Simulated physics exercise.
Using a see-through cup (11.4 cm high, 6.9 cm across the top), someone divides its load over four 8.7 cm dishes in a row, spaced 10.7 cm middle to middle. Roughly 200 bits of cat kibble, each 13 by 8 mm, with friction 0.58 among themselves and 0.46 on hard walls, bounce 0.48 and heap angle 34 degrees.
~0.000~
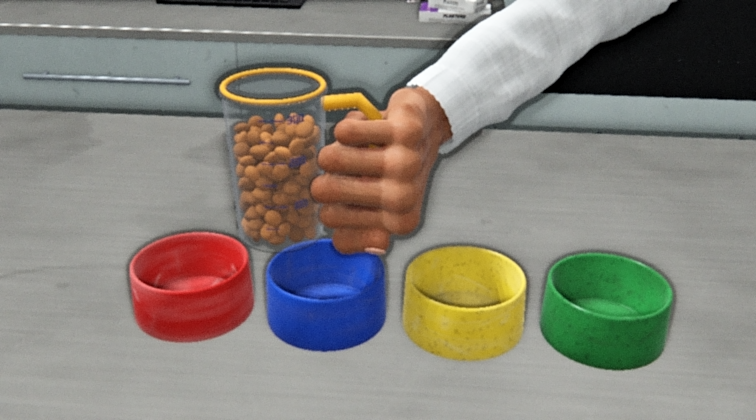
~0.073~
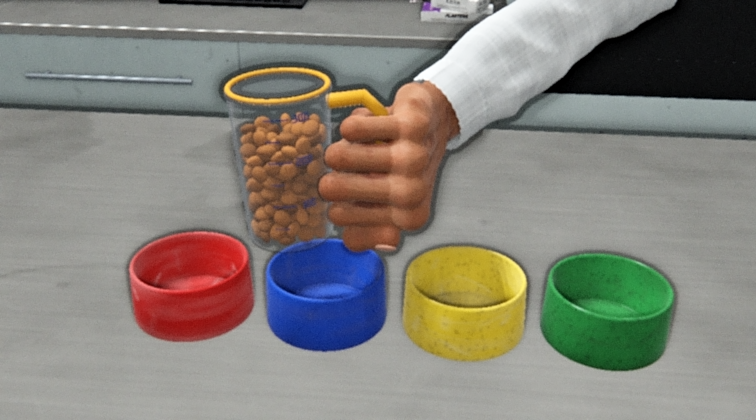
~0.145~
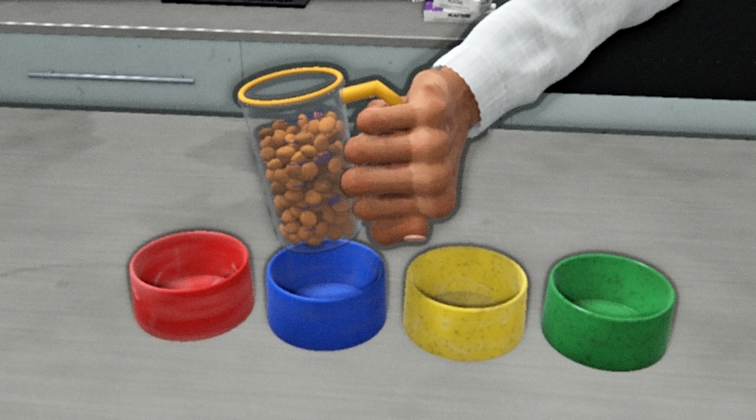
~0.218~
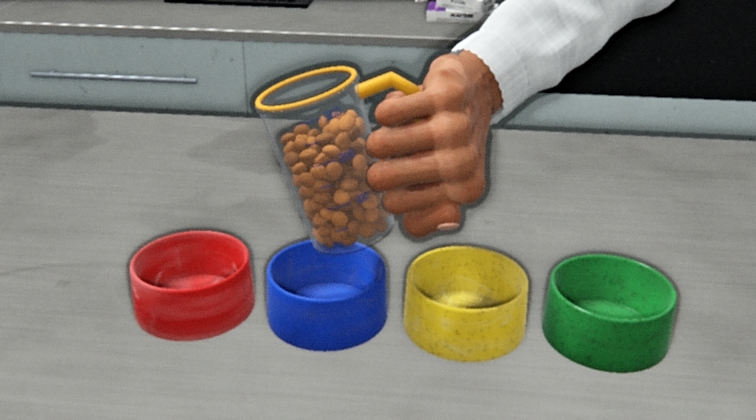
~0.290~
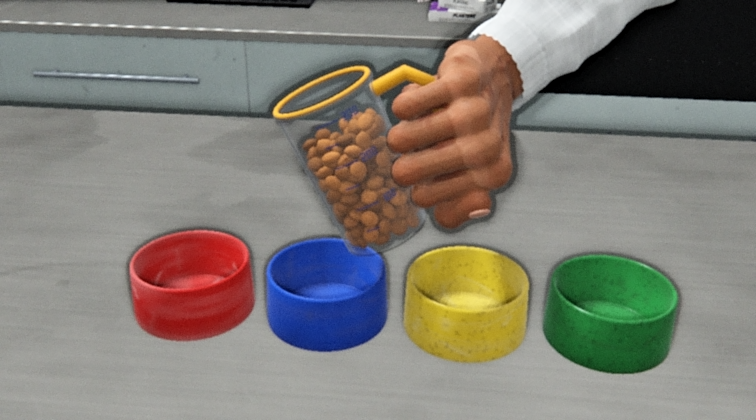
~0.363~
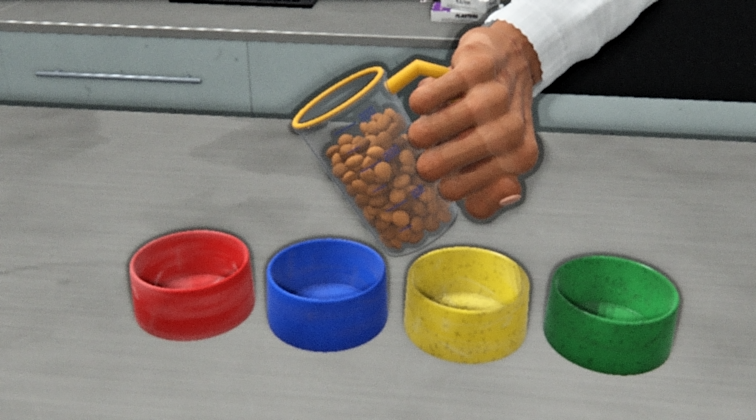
To begin with, a hand in a white sleeve holds a clear, yellow-rimmed cup of small brown pieces upright behind red, blue, yellow and green dishes. The hand then moves the cup to the right, leaning it gradually so its rim slants left, until its base is behind the gap between the blue and yellow dishes.
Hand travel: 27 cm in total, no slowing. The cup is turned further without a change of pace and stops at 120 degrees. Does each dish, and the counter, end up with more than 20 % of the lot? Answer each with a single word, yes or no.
Red no, blue no, green yes, yellow no, counter yes.
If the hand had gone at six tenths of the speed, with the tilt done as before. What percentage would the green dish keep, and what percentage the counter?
Shares: Green 0, counter 20.
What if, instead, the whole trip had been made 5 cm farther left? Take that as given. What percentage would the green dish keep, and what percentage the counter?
Shares - green 0 / counter 0.
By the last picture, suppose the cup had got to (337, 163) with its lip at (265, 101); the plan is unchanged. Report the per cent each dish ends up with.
You'd end up with red at 0, blue at 0, green at 40 and yellow at 10.
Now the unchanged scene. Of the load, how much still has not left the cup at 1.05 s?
Around 95 percent.
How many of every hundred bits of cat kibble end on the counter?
50 %.
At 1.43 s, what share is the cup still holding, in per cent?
Somewhere near 60 per cent.
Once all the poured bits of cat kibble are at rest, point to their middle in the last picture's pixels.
Roughly (561, 321).
After 0.78 s, tilt 75 degrees; cup holds 100 %.
After 1.05 s, tilt 102 degrees; cup holds 95 %.
Then, at 1.43 s, tilt 120 degrees; cup holds 60 %, green 25 %, yellow 5 %.
At rest (2.6 s), red 0 %, blue 0 %, green 45 %, yellow 5 %, counter 50 %.
